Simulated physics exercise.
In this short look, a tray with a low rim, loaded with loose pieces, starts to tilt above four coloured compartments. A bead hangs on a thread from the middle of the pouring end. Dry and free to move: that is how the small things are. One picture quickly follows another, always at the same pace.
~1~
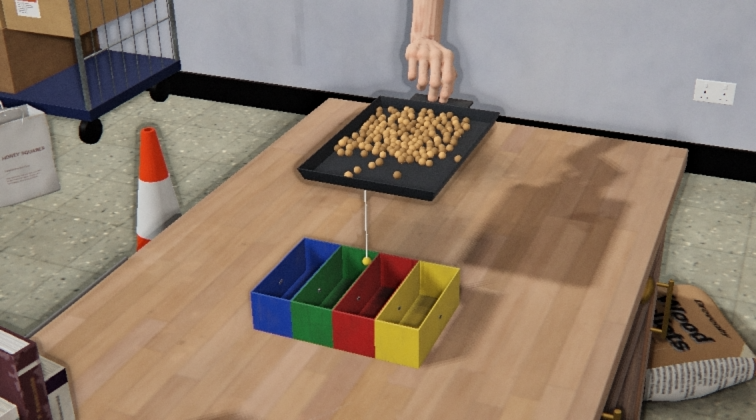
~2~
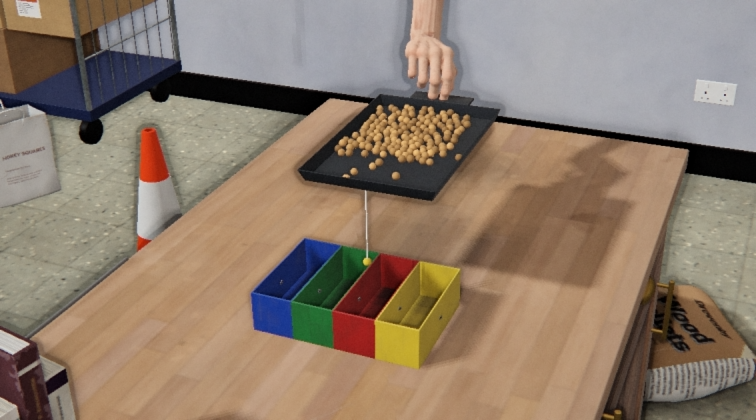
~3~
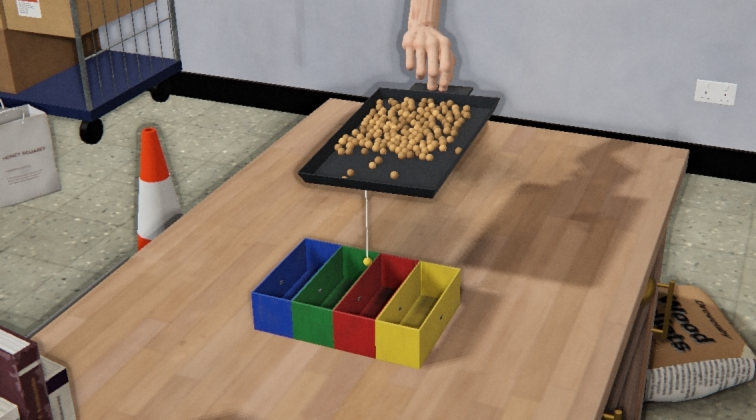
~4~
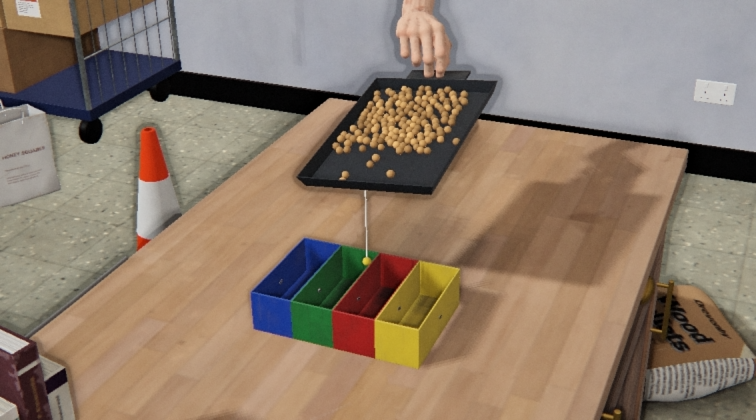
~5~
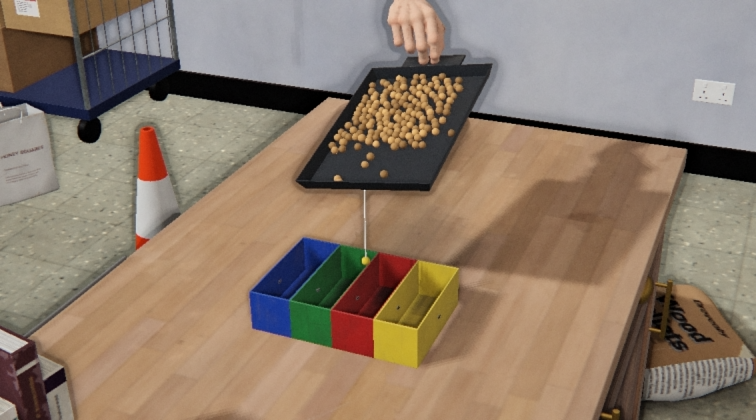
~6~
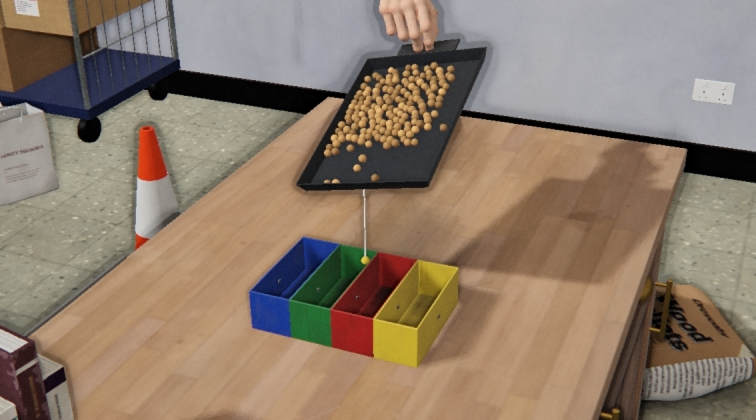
A hand grips the far edge of a black, low-rimmed tray of round wooden beads above a wooden table, seen from above in a room with a traffic cone, trolley and sack. Below the tray sit blue, green, red and yellow compartments, left to right, with a yellow bead hanging on a thread. The hand raises the tray's far end, its near left corner dips, and the beads shift leftward, while the camera stays still.
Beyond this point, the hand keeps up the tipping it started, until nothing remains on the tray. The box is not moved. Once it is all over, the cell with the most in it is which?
It is the blue cell that has the most.
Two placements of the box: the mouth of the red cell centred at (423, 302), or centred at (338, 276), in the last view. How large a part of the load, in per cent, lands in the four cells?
Result, in turn: 0 %, 90 %.
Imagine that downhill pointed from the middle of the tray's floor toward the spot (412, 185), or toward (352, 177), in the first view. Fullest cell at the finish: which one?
The first try: Yellow. The second: The blue cell.
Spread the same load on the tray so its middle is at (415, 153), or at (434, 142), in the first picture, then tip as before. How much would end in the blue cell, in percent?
Respectively 70 and 60 in a hundred.
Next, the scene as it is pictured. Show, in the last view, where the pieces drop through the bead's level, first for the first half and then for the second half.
Early half (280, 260), late half (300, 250).
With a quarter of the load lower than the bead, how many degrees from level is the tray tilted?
65 degrees.
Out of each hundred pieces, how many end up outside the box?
I'd put it at about 20 percent.
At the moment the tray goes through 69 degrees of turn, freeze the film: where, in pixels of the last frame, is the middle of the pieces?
Near the pixel (300, 231).
Shortly afterwards, tray tipped steeply; near a third on the tray; near a quarter in the blue cell; a little in the green cell; near half falling or outside the box.
Next, tray tipped past a quarter turn; near two thirds in the blue cell; a little in the green cell; only a few in the red cell; near a quarter falling or outside the box.
Some moments later, tray tipped past a quarter turn; near two thirds in the blue cell; a little in the green cell; only a few in the red cell; near a quarter falling or outside the box.
In the end, tray tipped past a quarter turn; near two thirds in the blue cell; a little in the green cell; only a few in the red cell; none at all in the yellow cell; near a quarter outside the box.
